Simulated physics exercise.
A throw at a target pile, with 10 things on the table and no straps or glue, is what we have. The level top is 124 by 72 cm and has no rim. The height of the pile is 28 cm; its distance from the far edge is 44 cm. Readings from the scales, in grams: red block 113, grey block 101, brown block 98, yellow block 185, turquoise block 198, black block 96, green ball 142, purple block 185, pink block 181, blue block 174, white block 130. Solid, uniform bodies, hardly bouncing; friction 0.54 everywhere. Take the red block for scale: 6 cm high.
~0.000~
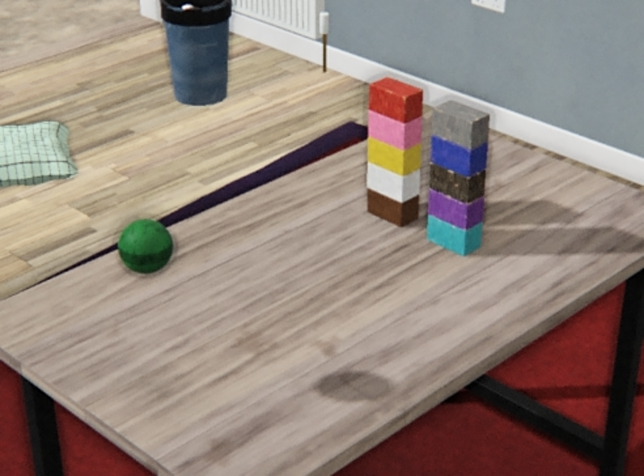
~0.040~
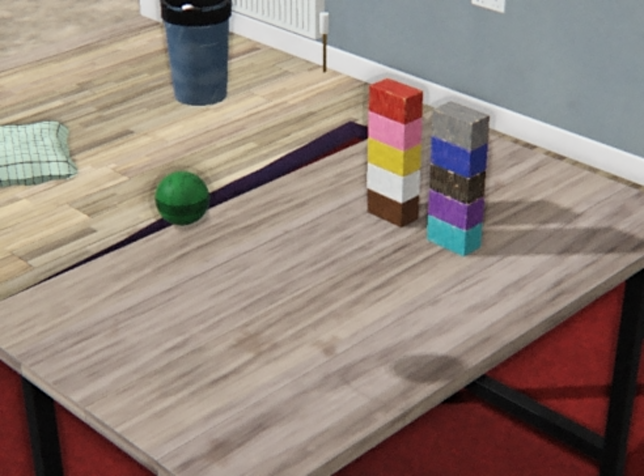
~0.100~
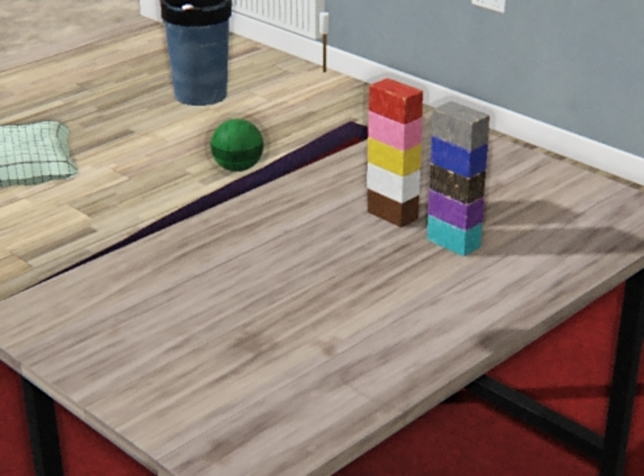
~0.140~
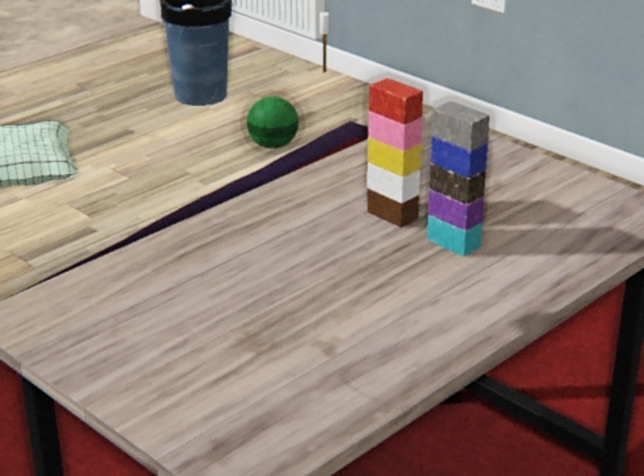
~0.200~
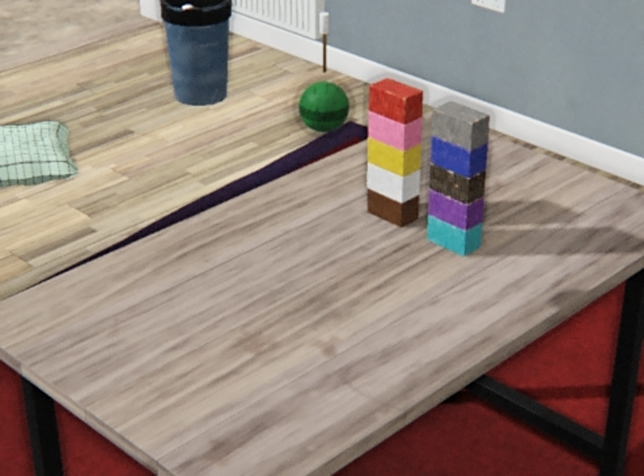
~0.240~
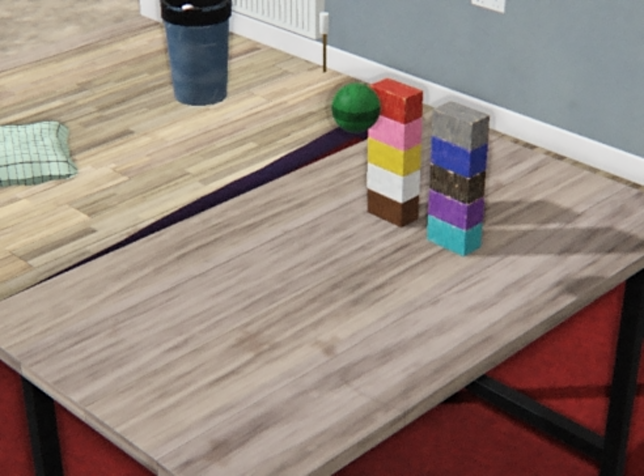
A green ball flew up and to the right above a wooden table, its shadow sliding across the tabletop, then dipped slightly as it drew close to two colorful stacks of blocks that stayed still.
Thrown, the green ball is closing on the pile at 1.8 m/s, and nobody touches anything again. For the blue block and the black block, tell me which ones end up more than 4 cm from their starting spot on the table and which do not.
Blue block: Goes that far, black block: Goes that far.
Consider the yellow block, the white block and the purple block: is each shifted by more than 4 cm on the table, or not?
Here is how it goes: The yellow block remains near its start; next, the white block remains near its start; last, the purple block moves off.
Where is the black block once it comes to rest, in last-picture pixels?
Around pixel (516, 199).
After 0.44 s, green ball near (437, 212); blue block leaning 14° near (475, 145); black block leaning 14° near (468, 173); purple block leaning 14°.
After 0.64 s, green ball near (427, 242); blue block leaning 48° near (509, 150); black block leaning 48° near (494, 173); grey block leaning 46°.
After 0.74 s, green ball near (426, 243); black block on its side near (511, 201); blue block on its side near (528, 187); grey block leaning 72°.
At rest (1.3 s), tipped over on the table, grey block, turquoise block, black block, purple block and blue block; the other 5 in place, give or take 4 cm. Seen from the same camera at the end, blue block near (533, 189), black block near (516, 199).
